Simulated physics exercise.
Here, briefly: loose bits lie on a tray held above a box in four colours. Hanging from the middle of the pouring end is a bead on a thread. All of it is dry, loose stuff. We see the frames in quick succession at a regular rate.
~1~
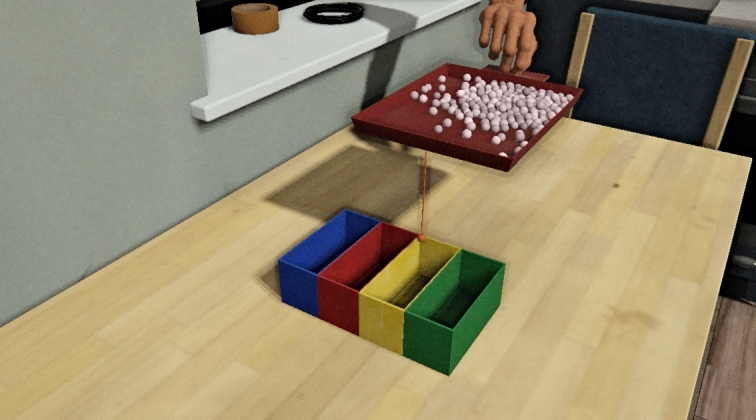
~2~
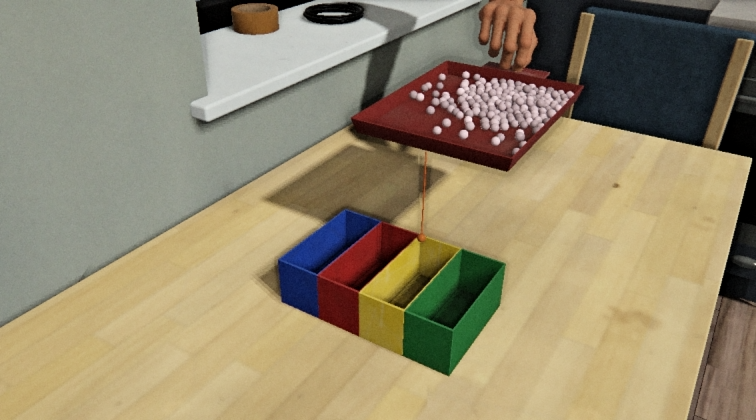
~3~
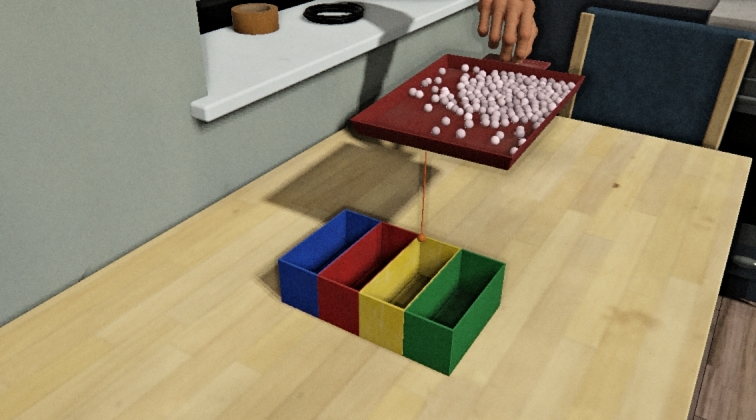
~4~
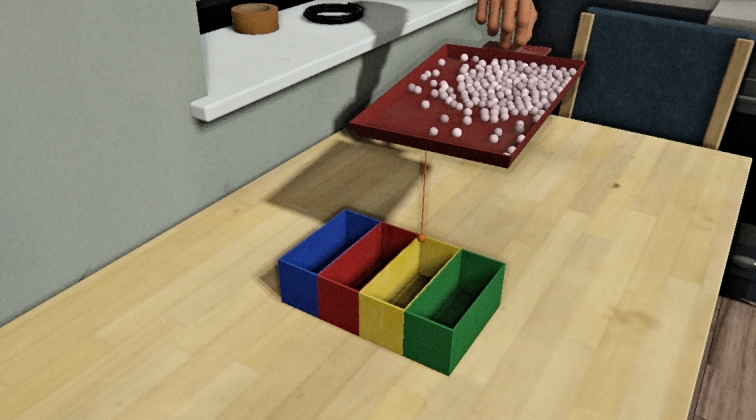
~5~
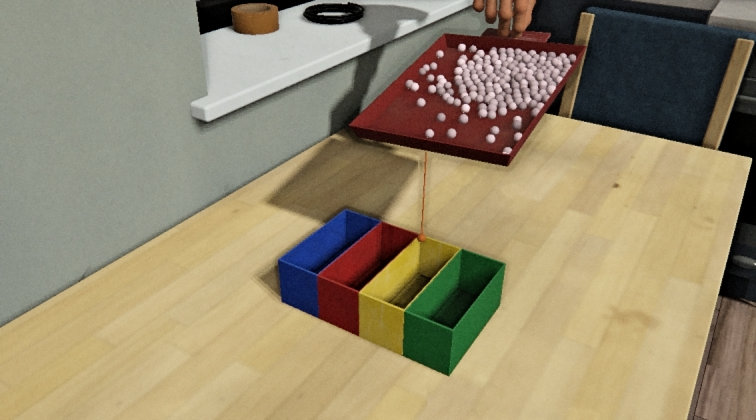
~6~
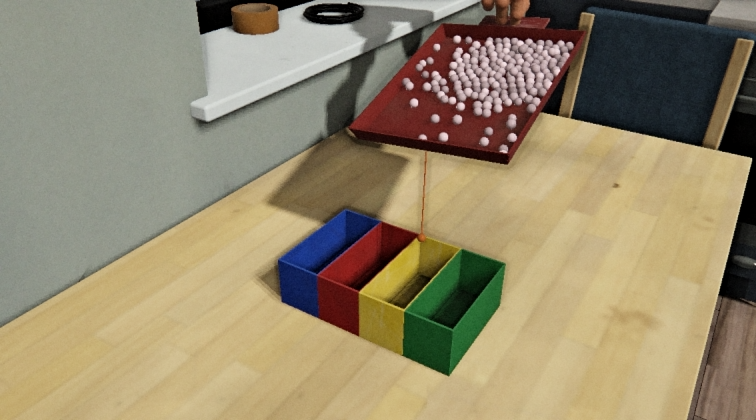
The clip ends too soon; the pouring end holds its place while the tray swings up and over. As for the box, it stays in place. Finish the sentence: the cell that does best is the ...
... Blue cell.
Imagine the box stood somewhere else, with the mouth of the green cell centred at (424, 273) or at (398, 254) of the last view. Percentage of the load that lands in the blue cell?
Trial 1 near 20 percent, trial 2 near 0 percent.
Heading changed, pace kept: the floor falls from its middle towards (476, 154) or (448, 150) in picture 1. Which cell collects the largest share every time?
First try: The green one; second try: Green.
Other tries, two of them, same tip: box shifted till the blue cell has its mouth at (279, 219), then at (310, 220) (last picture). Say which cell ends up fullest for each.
It would be that yellow cell the first time and red the second time.
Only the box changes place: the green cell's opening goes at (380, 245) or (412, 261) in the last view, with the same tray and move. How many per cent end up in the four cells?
You'd get 90 per cent first and 100 per cent second.
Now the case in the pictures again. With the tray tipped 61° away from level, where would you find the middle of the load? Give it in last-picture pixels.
Close to (377, 145).
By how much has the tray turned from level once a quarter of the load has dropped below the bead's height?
60°.
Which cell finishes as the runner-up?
Rank two - the cell in red.
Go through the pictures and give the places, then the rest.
In the first frame, corners of the pouring end (357, 117) and (509, 155), level; middle of the load (508, 105), sugar pearls; bead on its thread (421, 238); blue cell (299, 285); red cell (339, 301); yellow cell (381, 319); green cell (428, 339).
In the second frame, corners of the pouring end (357, 117) and (509, 155), level; middle of the load (508, 103).
In the third frame, corners of the pouring end (357, 119) and (509, 154), tipped barely, lowest at the left corner; middle of the load (508, 97), about a tenth on the move.
In the fourth frame, corners of the pouring end (356, 121) and (508, 152), tipped a little, lowest at the left corner; middle of the load (508, 88), about a tenth on the move.
In the fifth frame, corners of the pouring end (355, 123) and (507, 151), tipped a little, lowest at the left corner; middle of the load (506, 79), roughly a quarter on the move.
In the sixth frame, corners of the pouring end (355, 126) and (506, 150), tipped clearly, lowest at the left corner; middle of the load (501, 72), almost all on the move; blue cell (299, 285); red cell (339, 301); yellow cell (381, 319); green cell (428, 339).
Just after the last frame, tray tipped steeply; roughly two thirds on the tray; about a tenth in the blue cell; about a tenth in the red cell; just a few in the yellow cell; roughly a quarter falling or outside the box.
A moment on, tray tipped past a quarter turn; just a few on the tray; roughly half in the blue cell; roughly a quarter in the red cell; about a tenth in the yellow cell; just a few in the green cell; about a tenth falling or outside the box.
Further on, tray tipped past a quarter turn; roughly half in the blue cell; roughly a third in the red cell; about a tenth in the yellow cell; just a few in the green cell; about a tenth falling or outside the box.
When it is over, tray tipped past a quarter turn; roughly half in the blue cell; roughly a third in the red cell; about a tenth in the yellow cell; just a few in the green cell; about a tenth outside the box.
